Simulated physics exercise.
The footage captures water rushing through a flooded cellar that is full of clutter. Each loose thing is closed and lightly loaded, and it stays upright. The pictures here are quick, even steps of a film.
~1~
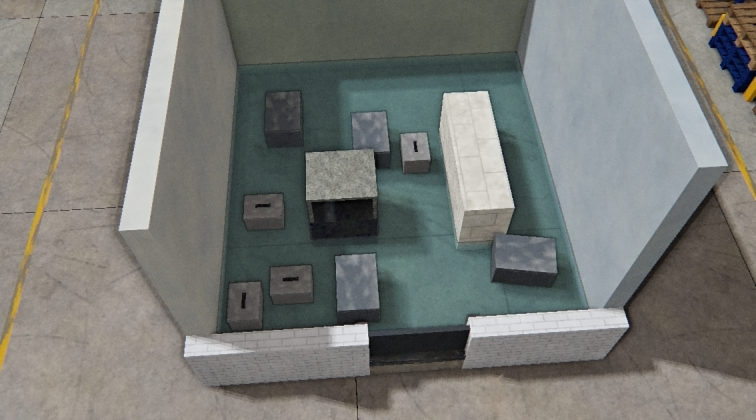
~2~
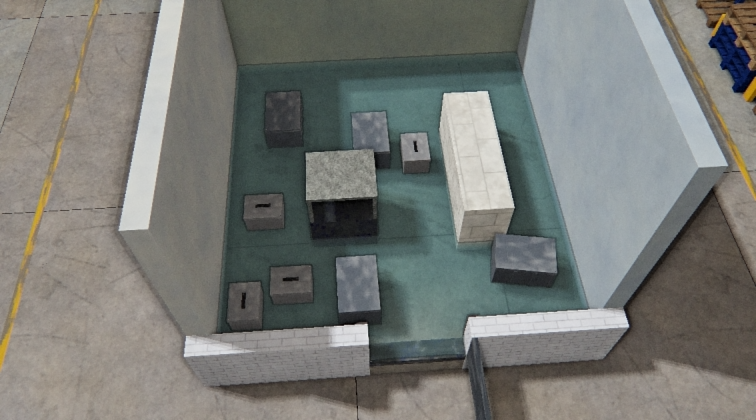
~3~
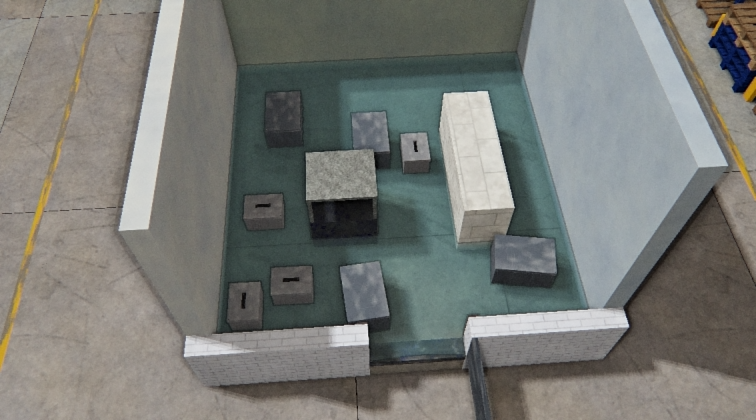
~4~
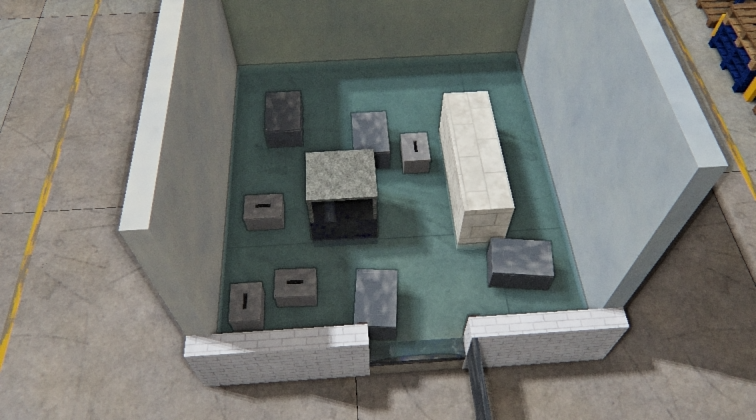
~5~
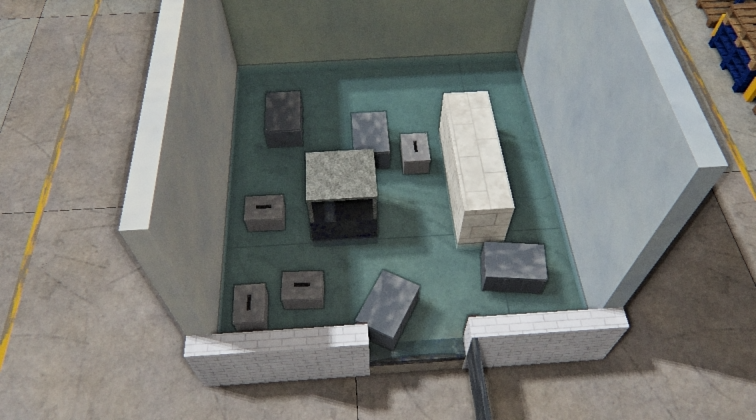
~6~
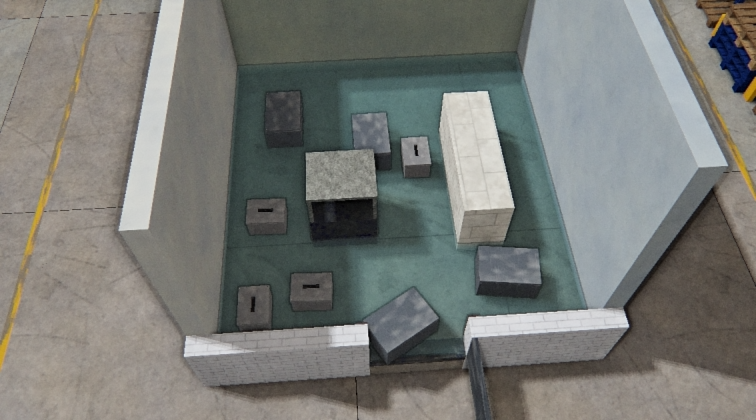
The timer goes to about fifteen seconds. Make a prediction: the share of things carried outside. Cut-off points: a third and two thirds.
At least two thirds.
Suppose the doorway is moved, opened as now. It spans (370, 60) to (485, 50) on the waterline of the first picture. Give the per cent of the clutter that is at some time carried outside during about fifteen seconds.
About 40 %.
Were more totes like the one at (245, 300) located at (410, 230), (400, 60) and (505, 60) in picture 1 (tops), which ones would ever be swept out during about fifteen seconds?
Well, taking each in turn, that's lost to the flow, never removed and finally never removed.
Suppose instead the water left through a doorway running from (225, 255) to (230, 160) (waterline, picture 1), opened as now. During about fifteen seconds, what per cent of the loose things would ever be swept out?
Close to 90 percent.
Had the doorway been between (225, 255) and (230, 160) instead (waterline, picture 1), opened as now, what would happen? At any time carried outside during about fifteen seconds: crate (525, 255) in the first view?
Verdict: No.
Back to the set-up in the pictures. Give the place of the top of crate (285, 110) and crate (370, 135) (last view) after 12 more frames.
At about (282, 141) and (411, 163).
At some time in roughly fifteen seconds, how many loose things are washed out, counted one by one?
It adds up to 6.
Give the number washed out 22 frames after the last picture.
Total: 5.
A moment on, 1 of 8 are out; 7 afloat.
Next, 3 of 8 are out; 5 afloat.
Later, 5 of 8 are out; 3 afloat.
In the end, 6 of 8 are out; 2 afloat.
